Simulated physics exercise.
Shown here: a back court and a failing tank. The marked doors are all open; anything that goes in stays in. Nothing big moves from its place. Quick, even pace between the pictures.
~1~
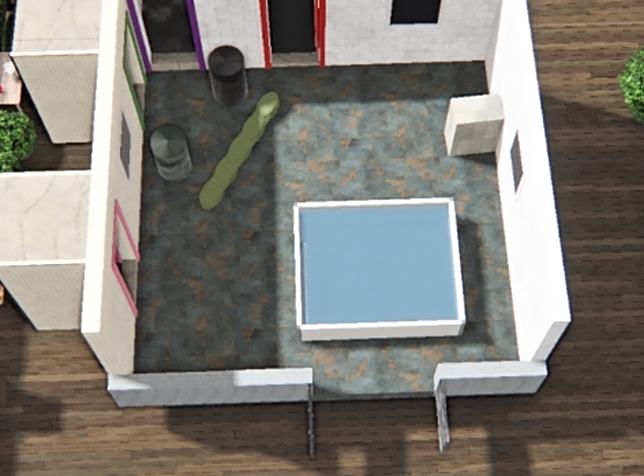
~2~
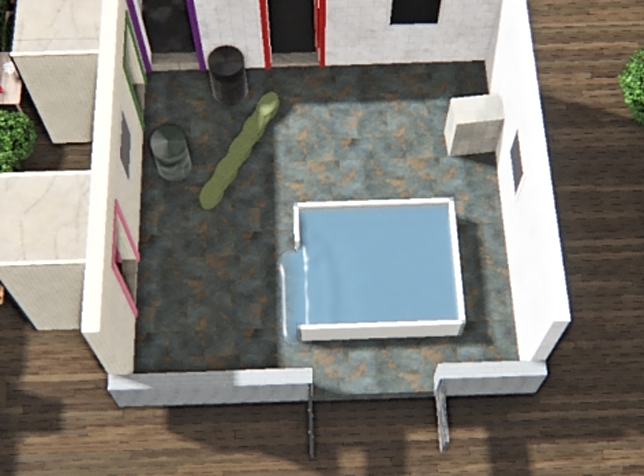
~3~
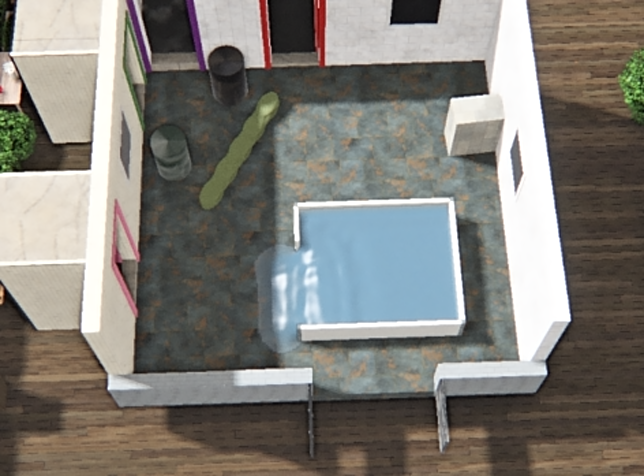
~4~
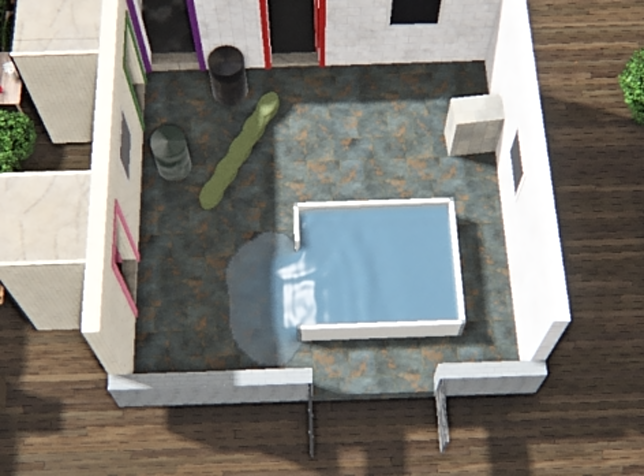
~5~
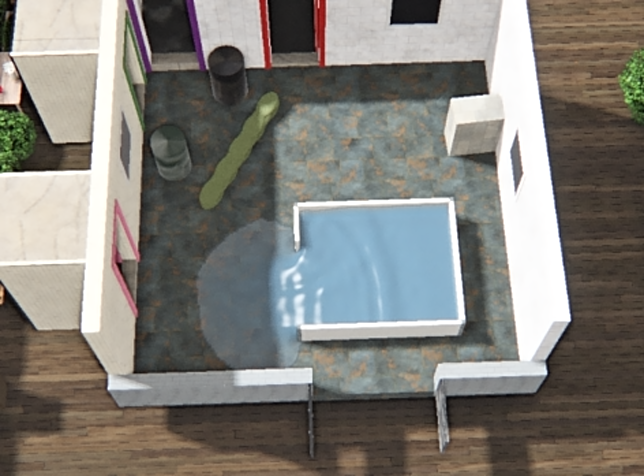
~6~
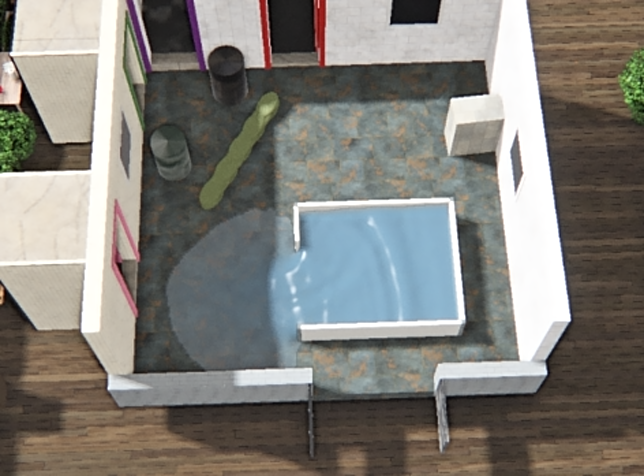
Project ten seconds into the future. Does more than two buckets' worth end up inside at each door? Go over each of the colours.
Result: The purple door stays inside what's allowed there; the red door stays inside what's allowed there; the green door goes beyond what's allowed there; the pink door goes beyond what's allowed there.
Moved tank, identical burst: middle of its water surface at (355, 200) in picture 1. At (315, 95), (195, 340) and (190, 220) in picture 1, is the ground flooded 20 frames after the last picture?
Log: Flood; flood; flood.
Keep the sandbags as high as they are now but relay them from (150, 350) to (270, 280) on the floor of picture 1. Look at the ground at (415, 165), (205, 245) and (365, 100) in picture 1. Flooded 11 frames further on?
The three points, in order, are untouched, soaked and untouched.
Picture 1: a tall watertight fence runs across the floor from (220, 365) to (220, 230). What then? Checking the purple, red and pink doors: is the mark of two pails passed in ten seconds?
Purple door undershoots; red door undershoots; pink door undershoots.
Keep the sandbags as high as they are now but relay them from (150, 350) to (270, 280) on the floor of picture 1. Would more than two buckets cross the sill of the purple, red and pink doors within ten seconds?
In short: Purple stays under; red lets less in; pink keeps below it.
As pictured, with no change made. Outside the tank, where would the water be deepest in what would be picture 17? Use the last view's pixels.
I'd go with (134, 377) as the deepest place.
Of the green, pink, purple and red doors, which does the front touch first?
That's the door marked pink.
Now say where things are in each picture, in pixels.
The first picture shows still water in the open tank at (377, 264).
In the second picture, water pours out at (300, 292) and has run to (290, 340).
In the third picture, the front is at (268, 341), out from the gap at (300, 292).
In the fourth picture, the front is at (236, 262), out from the gap at (300, 292).
In the fifth picture, water pours out at (300, 292) and has run to (204, 273).
In the sixth picture, the front is at (173, 284), out from the gap at (300, 292).
A moment on, water covers 25 % of the floor; the purple door not reached, the red door not reached, the green door not reached, the pink door under two buckets in.
Next, water covers 25 % of the floor; the purple door not reached, the red door not reached, the green door not reached, the pink door over two buckets in.
Then, water covers 35 % of the floor; the purple door wet at the sill, nothing in, the red door not reached, the green door wet at the sill, nothing in, the pink door far over two buckets in.
Later, water covers 60 % of the floor; the purple door wet at the sill, nothing in, the red door wet at the sill, nothing in, the green door under two buckets in, the pink door far over two buckets in.
In the end, water covers 95 % of the floor; the purple door wet at the sill, nothing in, the red door wet at the sill, nothing in, the green door far over two buckets in, the pink door far over two buckets in.
